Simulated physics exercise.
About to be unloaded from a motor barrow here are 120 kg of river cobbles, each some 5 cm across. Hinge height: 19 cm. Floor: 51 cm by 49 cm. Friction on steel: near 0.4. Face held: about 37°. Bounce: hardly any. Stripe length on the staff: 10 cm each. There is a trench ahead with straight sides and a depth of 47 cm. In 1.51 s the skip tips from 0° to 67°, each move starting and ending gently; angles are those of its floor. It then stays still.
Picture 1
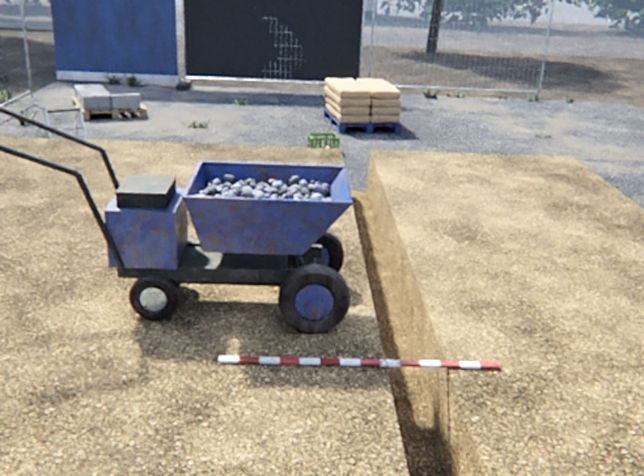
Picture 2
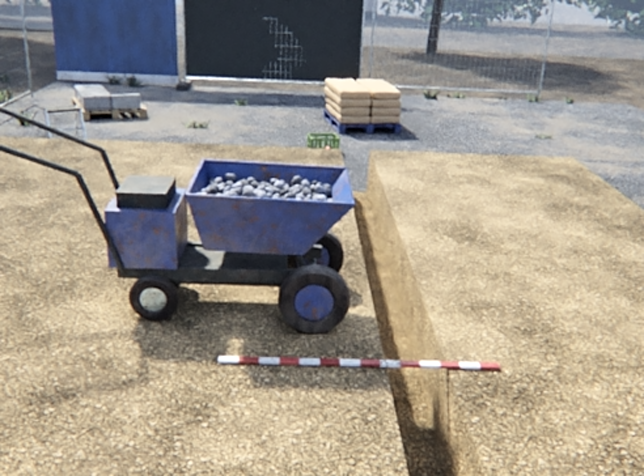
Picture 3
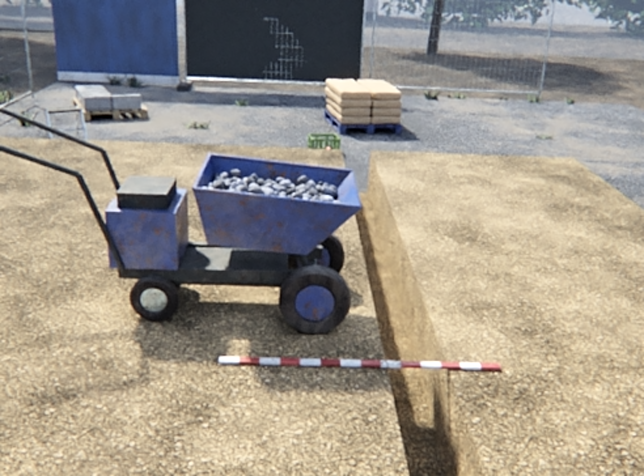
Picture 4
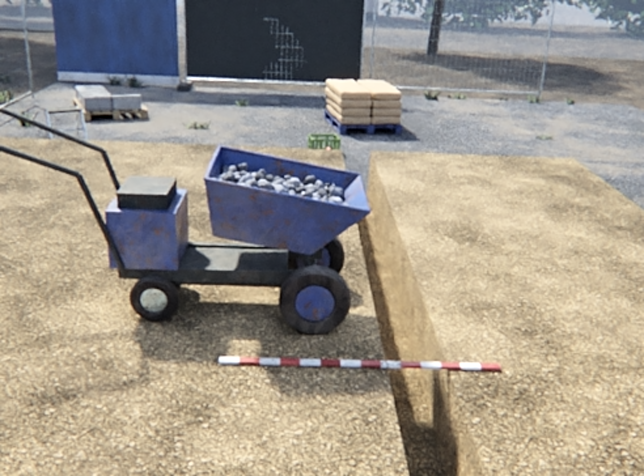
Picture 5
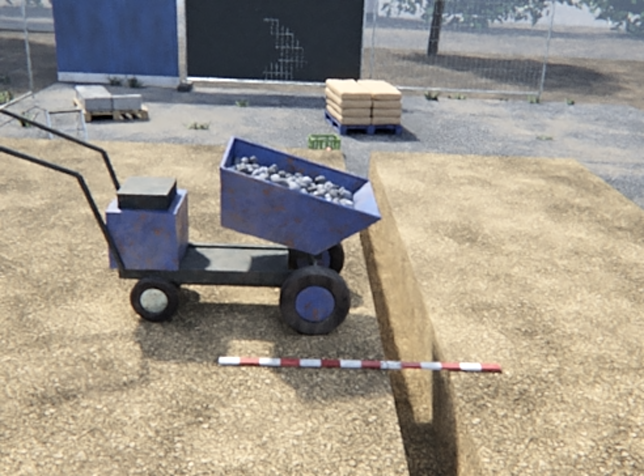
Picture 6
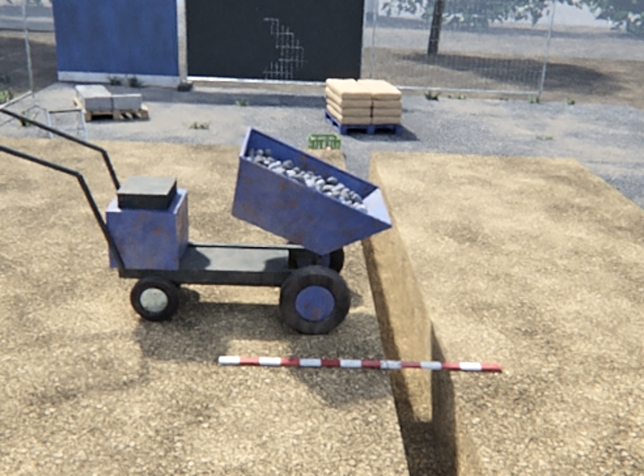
To begin with, a blue motor barrow loaded with grey river cobbles stands level beside a straight-sided trench, a red-and-white staff lying across the foreground. The skip starts tilting gently toward the right, then leans more steeply, its rear rising and its lip reaching over the trench edge, while the wheels stay still.
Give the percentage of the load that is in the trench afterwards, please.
Near 42 per cent of the load.
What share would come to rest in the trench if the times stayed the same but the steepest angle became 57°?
Then close to 25 per cent.
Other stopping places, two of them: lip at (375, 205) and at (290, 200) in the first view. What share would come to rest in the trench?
The first gives about 20 percent and the second about 100 percent.
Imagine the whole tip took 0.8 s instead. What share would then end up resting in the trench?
I'd put it at some 35 in a hundred.
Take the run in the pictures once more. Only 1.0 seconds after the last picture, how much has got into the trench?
About 5%.
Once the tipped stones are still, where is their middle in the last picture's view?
Somewhere near pixel (444, 309).
Then, 0.5 s after the last picture the floor is at 56°, 100 % in the skip; the foremost stones are at (413, 251).
Then, 1.0 s after the last picture the floor is at 67°, 72 % in the skip, 4 % in the trench, 25 % past the trench; the foremost stones are at (489, 316).
Then, 1.4 s after the last picture the floor is at 67°, 39 % in the skip, 7 % in the trench, 53 % past the trench; the foremost stones are at (549, 310).
Then, 3.3 s after the last picture the floor is at 67°, 0 % in the skip, 42 % in the trench, 58 % past the trench; the foremost stones are at (599, 315).
